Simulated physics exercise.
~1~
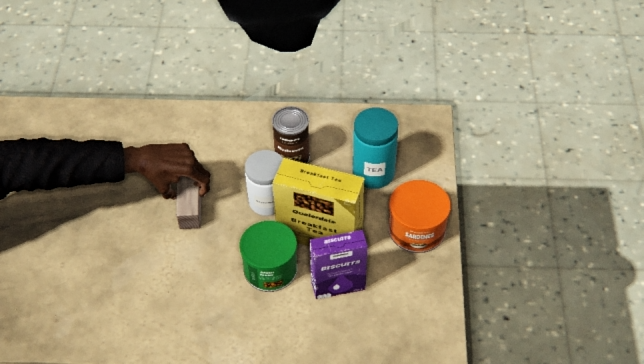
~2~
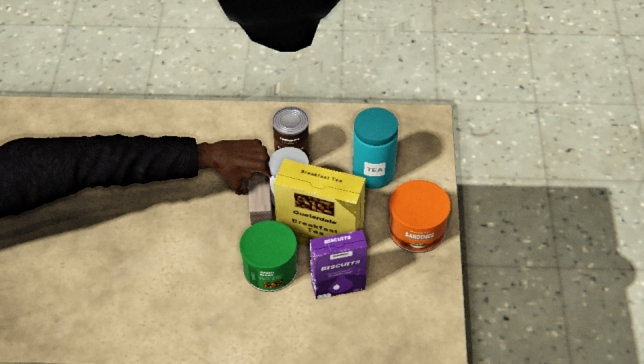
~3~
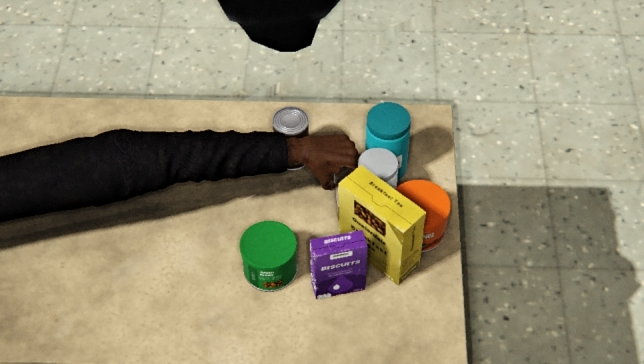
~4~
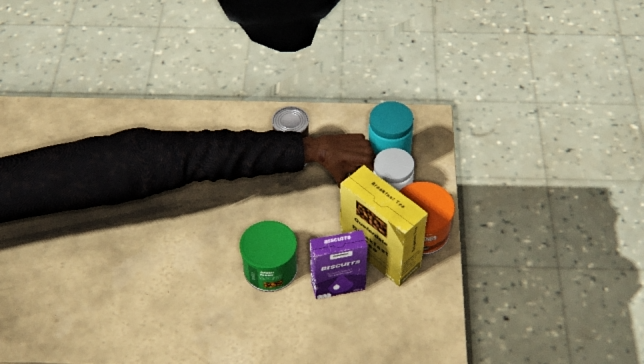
The clip opens on a tan tabletop holding seven tins, tubs, jars and packets, with a dark-sleeved arm reaching in from the left and a hand gripping a small block. The hand slides the block to the right until it meets the white jar, which shifts slightly. It keeps pushing, driving the white jar and the yellow packet a good way right, the packet turning as it goes and ending up close against the orange tub. The turquoise jar is nudged a little right as well. At the end, the hand rests beside the white jar, and all seven items remain upright on the table.
